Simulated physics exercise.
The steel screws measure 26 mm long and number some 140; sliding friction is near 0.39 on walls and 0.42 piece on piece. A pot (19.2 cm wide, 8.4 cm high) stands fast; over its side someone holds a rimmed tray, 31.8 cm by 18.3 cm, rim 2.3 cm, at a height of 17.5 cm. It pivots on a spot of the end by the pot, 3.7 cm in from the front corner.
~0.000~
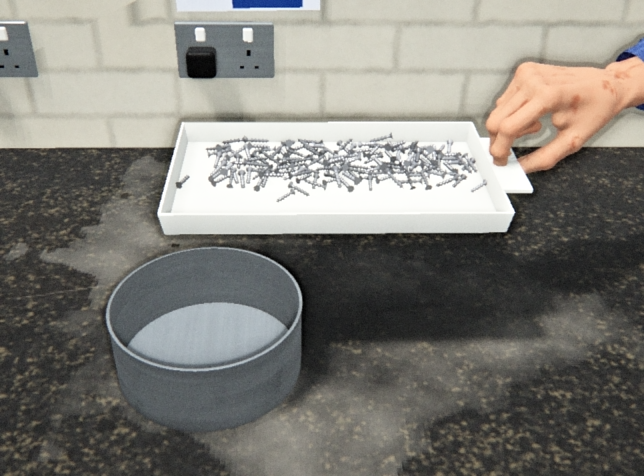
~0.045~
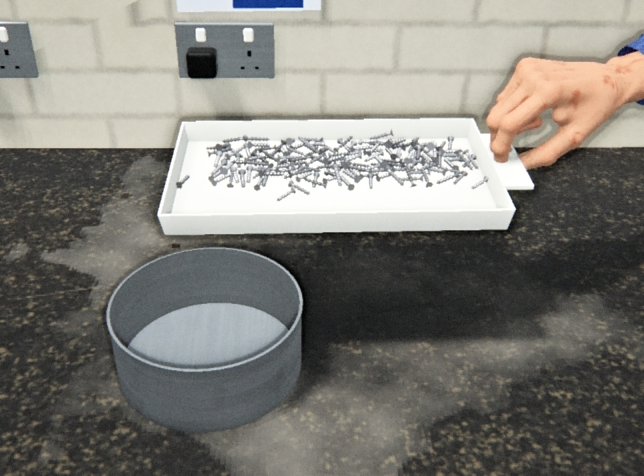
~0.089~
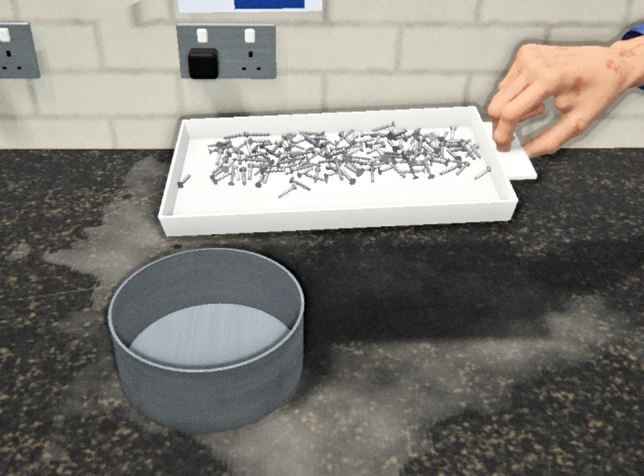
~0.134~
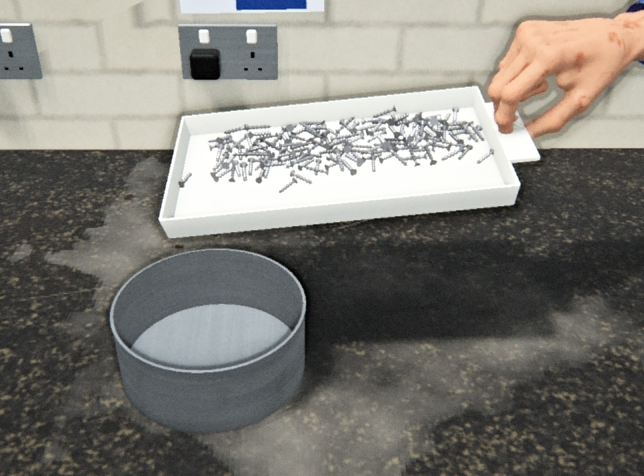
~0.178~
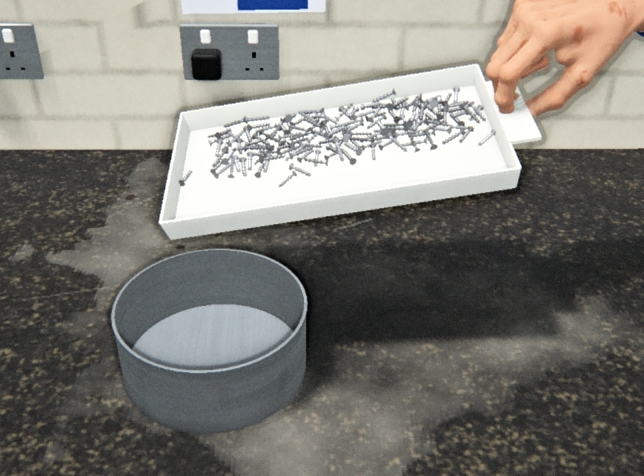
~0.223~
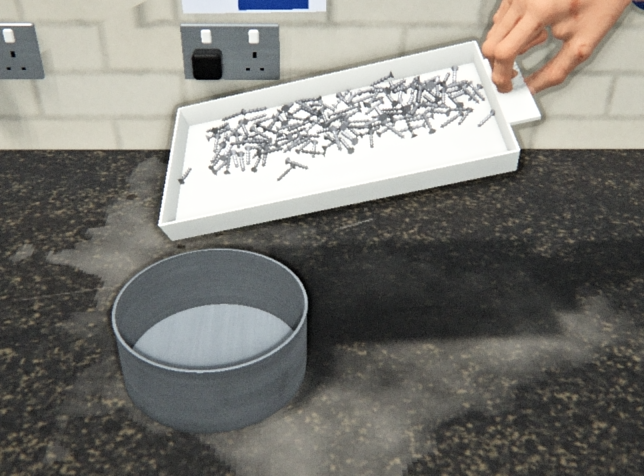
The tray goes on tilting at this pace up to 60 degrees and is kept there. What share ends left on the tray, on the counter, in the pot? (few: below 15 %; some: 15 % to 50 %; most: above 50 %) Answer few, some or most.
Tray some, counter some, pot some.
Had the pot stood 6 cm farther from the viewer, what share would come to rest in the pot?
Then about 10 per cent.
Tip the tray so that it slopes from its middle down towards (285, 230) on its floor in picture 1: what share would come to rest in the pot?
Some 25 per cent.
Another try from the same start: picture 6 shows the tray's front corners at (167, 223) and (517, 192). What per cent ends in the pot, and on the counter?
Pot 10, counter 0.
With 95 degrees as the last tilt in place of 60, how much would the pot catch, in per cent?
Then about 70 per cent.
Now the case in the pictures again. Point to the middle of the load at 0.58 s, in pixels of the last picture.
Near (220, 141).
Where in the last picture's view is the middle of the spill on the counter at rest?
At about (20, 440).
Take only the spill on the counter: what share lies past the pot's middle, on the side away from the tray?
Roughly 100 per cent.
After 0.44 s, tilt 39 degrees; the tray holds 100 %, the pot 0 %.
Then, at 0.58 s, tilt 53 degrees; the tray holds 100 %, the pot 0 %.
After 0.85 s, tilt 60 degrees; the tray holds 55 %, the pot 10 %.
At rest (2.1 s), tray 35 %, counter 25 %, pot 40 %.
